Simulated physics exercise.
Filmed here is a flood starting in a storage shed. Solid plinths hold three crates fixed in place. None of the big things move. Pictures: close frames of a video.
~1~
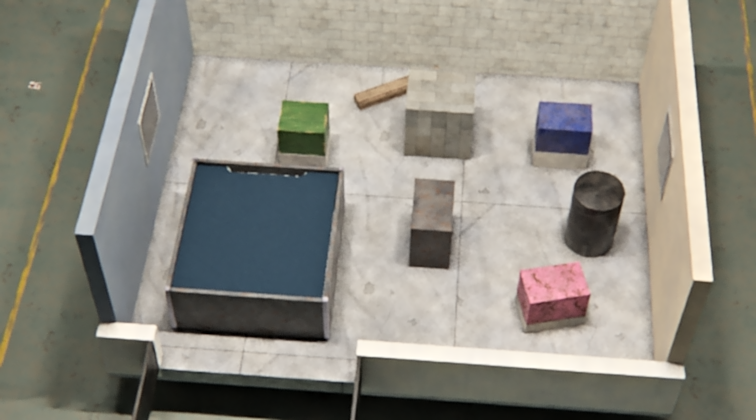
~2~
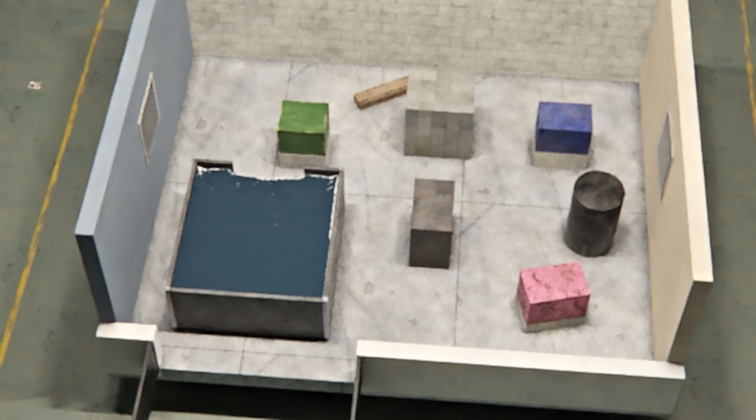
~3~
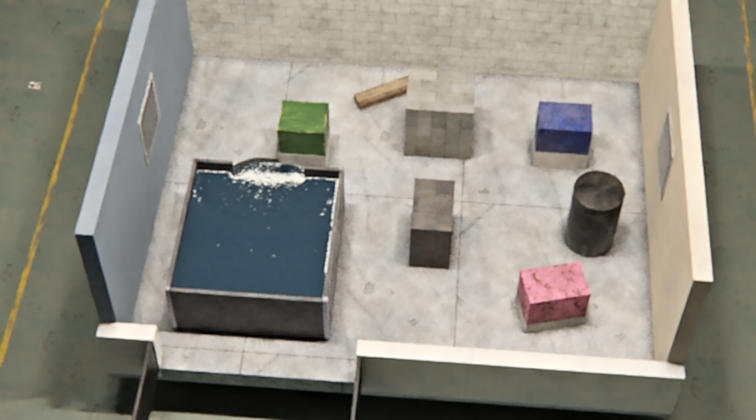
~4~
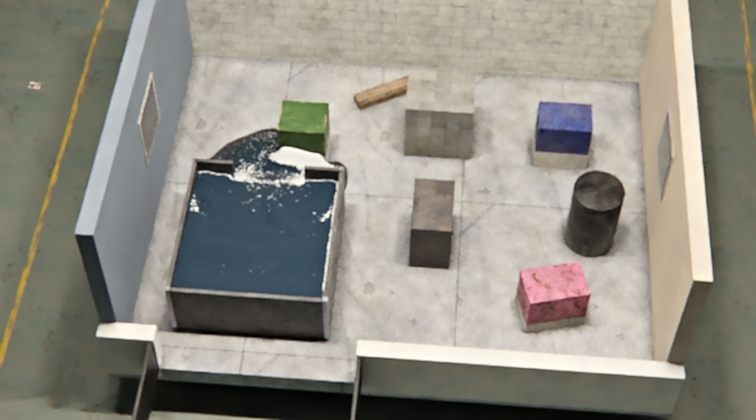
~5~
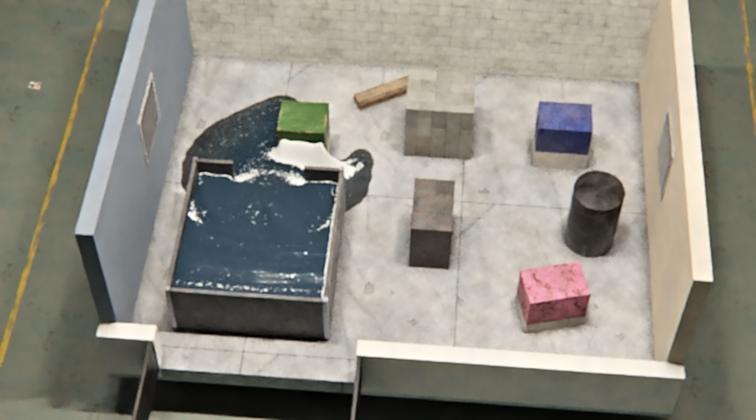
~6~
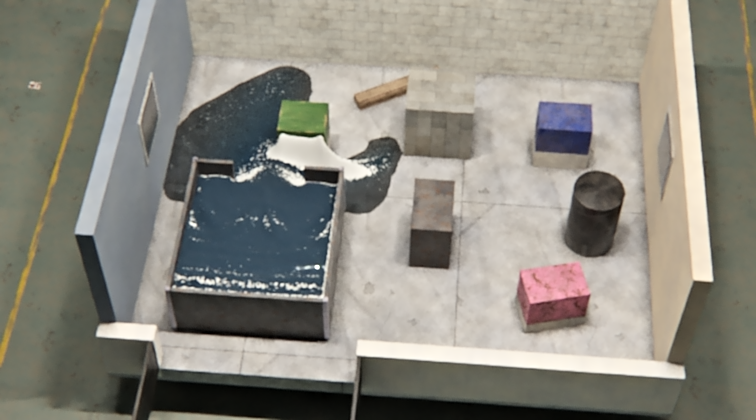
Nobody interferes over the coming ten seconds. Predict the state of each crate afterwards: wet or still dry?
Outcome: The blue crate ends up dry; the green crate ends up wet; the pink crate ends up dry.
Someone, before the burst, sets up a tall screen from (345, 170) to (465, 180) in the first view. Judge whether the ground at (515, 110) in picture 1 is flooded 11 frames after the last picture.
There: Not flooded.
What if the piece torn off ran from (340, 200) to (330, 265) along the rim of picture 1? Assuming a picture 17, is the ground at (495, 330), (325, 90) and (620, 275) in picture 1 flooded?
Well, the first one's sodden, the second's sodden, and the third's sodden.
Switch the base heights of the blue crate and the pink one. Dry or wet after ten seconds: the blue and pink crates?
Blue: Untouched; pink: Untouched.
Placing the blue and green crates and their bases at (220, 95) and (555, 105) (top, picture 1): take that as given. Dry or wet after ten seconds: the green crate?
My reading: The green one escapes it.
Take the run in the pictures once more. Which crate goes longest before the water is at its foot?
The answer here is the pink-painted one.
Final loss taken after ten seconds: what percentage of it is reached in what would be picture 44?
Around 20 percent.
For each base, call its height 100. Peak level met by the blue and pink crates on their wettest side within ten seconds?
Peak levels: Approx. 50 % then 60 %.
A moment on, water covers 30 % of the floor; the blue crate water round its plinth, the green crate water round its plinth, the pink crate not reached.
Next, water covers 45 % of the floor; the blue crate water round its plinth, the green crate water round its plinth, the pink crate not reached.
Then, water covers 70 % of the floor; the blue crate water round its plinth, the green crate water round its plinth, the pink crate water round its plinth.
Later, water covers 95 % of the floor; the blue crate water round its plinth, the green crate water round its plinth, the pink crate water round its plinth.
In the end, water covers 100 % of the floor; the blue crate stayed above the water, the green crate was topped, the pink crate stayed above the water.
